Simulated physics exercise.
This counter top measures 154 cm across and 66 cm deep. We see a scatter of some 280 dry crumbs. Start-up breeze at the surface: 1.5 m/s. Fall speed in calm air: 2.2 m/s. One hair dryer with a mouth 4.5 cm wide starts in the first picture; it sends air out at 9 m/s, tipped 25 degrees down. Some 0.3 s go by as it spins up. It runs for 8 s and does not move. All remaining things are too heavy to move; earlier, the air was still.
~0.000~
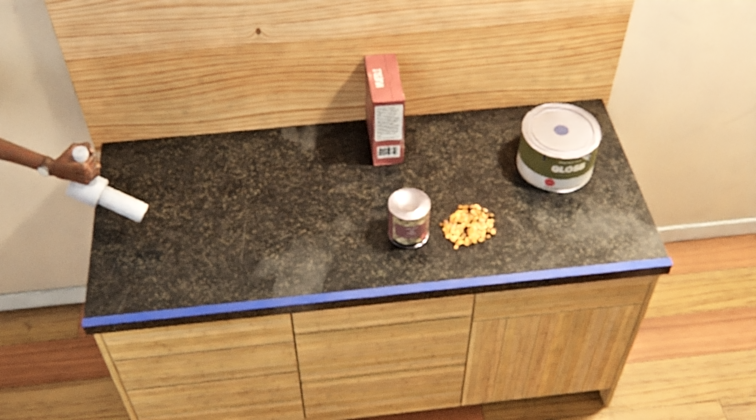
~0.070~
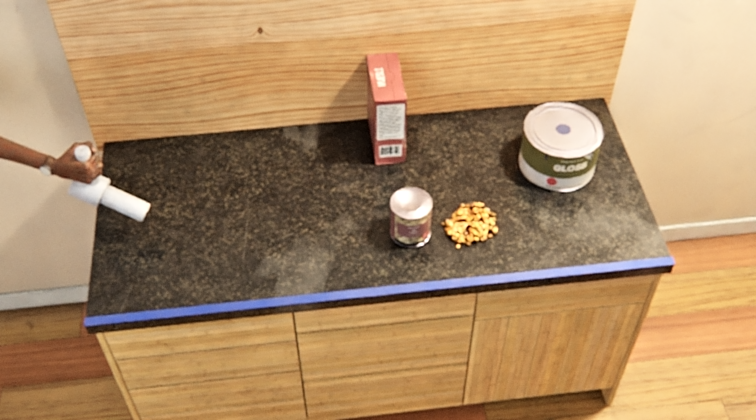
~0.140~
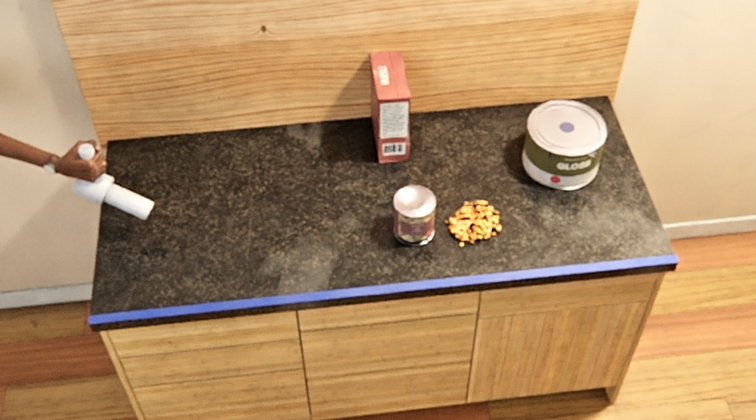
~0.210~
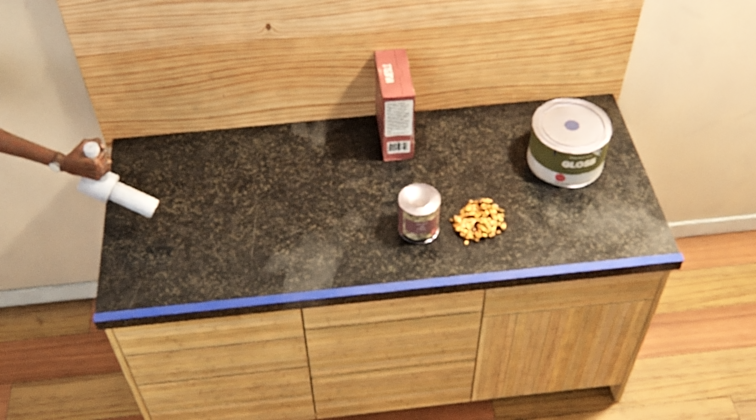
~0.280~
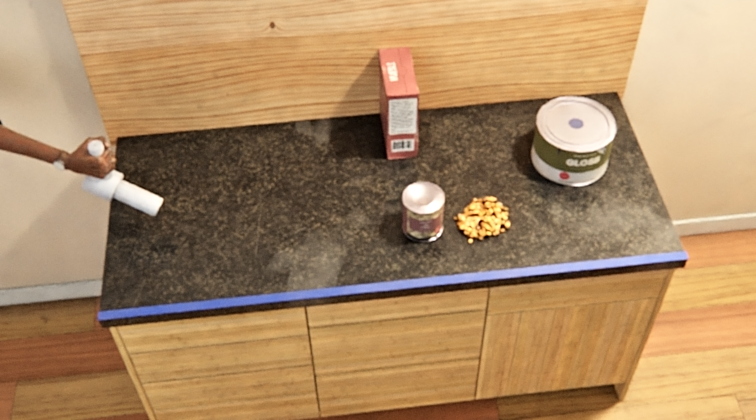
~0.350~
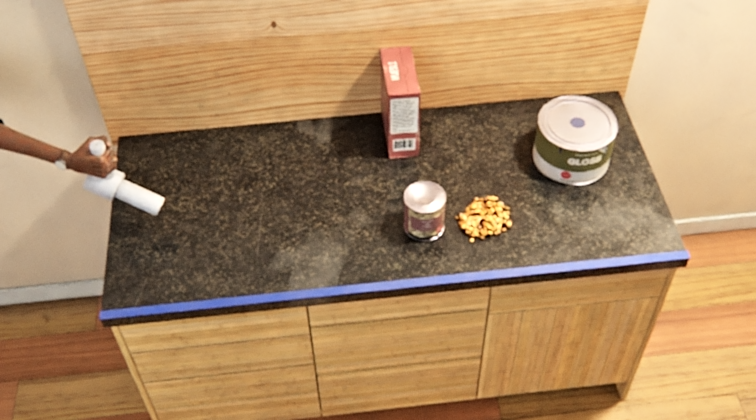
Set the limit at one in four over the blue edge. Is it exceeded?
No: The quarter line is respected.
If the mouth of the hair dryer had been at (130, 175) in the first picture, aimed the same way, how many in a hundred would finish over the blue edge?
That gives roughly 0 % in the end.
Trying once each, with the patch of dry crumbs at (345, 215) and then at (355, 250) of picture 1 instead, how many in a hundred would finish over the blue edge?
In that order: 2 %, 70 %.
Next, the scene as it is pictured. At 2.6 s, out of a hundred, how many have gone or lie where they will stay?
It comes out at some 60 %.
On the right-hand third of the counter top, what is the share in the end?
60 %.
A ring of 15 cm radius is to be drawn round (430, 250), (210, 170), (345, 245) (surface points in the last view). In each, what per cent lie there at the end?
In turn about 25 %, 0 %, 0 %.
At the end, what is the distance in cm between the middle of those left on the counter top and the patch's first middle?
I'd say around 0 cm.
After 1.6 s, 39 % are on the move or not yet settled, 0 % are over the blue edge; the middle of those still in play is near (486, 218).
After 2.6 s, 38 % are on the move or not yet settled, 0 % are over the blue edge; the middle of those still in play is near (486, 218).
After 4.4 s, 32 % are on the move or not yet settled, 0 % are over the blue edge; the middle of those still in play is near (486, 218).
After 8.0 s, at the end, 0 % are over the blue edge; the middle of those still in play is near (488, 217).
